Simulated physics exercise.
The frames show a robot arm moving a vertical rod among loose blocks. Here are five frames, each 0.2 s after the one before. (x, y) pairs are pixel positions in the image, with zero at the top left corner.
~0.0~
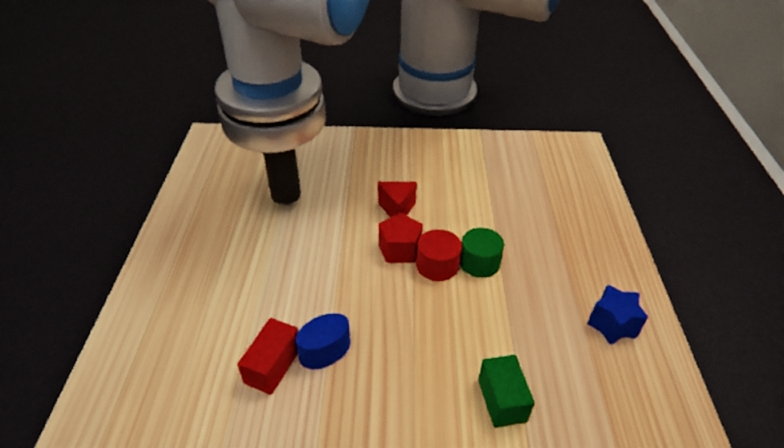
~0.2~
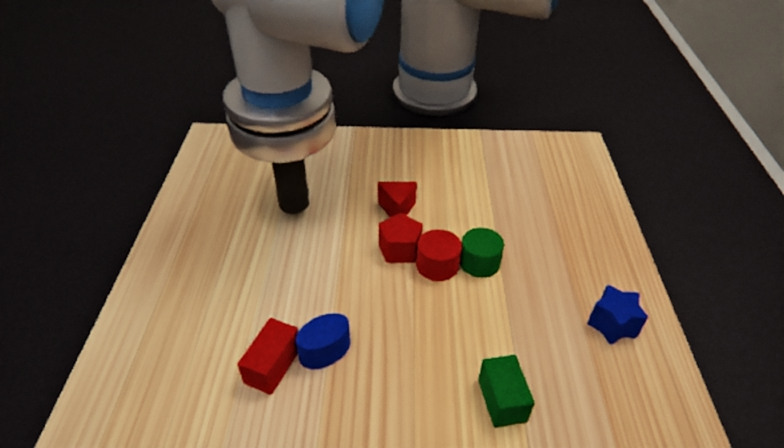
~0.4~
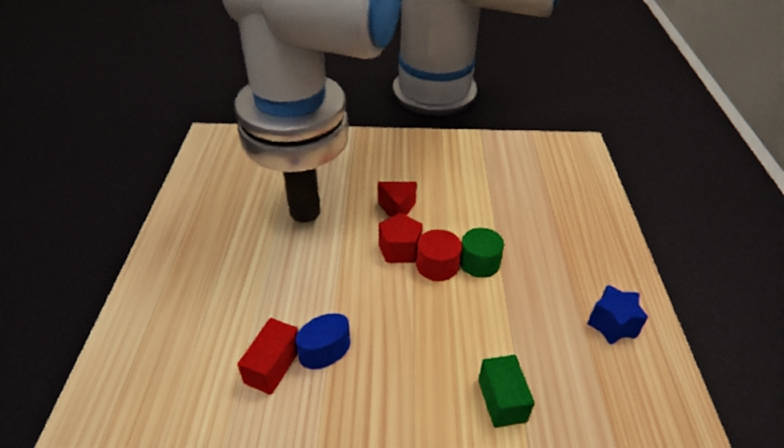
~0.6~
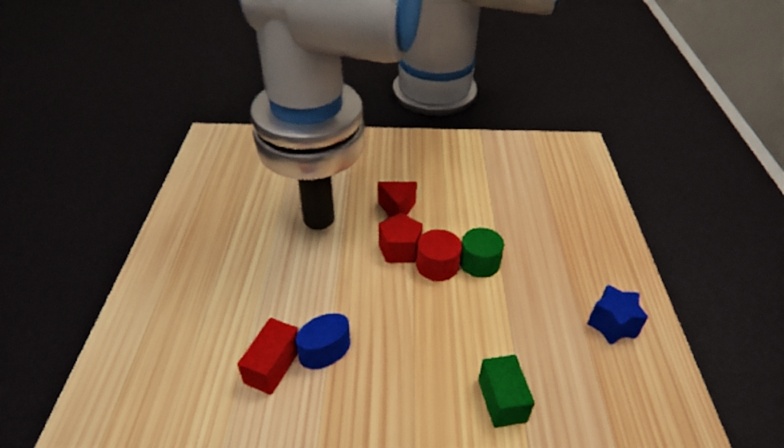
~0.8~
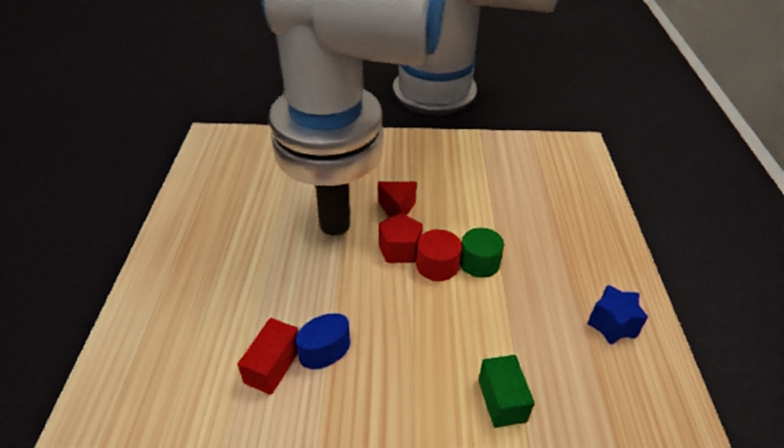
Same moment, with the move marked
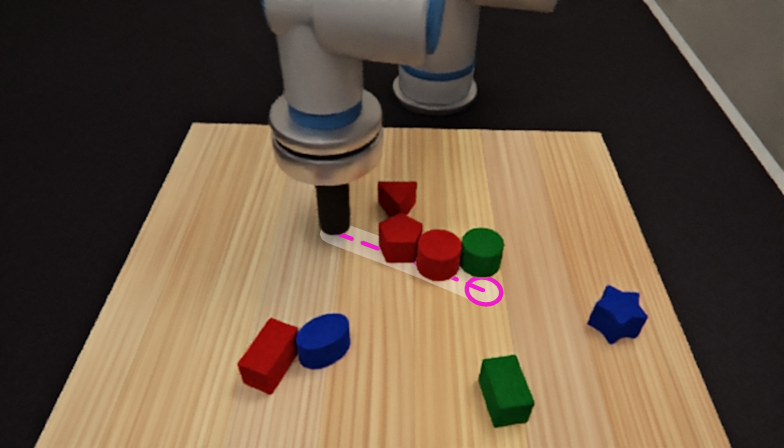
A robot arm moves its black rod right and slightly nearer across a board of still blocks.
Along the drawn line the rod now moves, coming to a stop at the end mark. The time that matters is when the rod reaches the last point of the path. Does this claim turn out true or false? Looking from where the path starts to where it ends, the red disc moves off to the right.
That statement is accurate.
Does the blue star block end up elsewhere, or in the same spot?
It is still on its spot.
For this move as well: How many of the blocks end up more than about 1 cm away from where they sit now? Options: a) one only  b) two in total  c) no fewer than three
The one that fits is c, no fewer than three.
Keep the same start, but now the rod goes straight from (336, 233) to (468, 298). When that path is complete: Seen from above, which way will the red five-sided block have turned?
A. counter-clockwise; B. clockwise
Choice A: Counter-clockwise.
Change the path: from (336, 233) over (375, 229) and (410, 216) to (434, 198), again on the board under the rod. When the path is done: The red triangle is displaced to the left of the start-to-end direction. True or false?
Answer: True.
The line goes from (336, 233) to (484, 291).
What follows on the original path. One third of the way, rod at (383, 243); red five-sided block at (420, 239), turned 15° clockwise; red disc at (459, 254); green disc at (497, 242).
Two thirds of the way, rod at (433, 262); red five-sided block at (471, 262), turned 25° clockwise; red disc at (509, 284); green disc at (505, 243).
At the end, rod at (485, 283); red triangle unmoved; red five-sided block at (525, 287), turned 35° clockwise; red disc at (559, 317); green disc at (514, 244); blue star block unmoved.
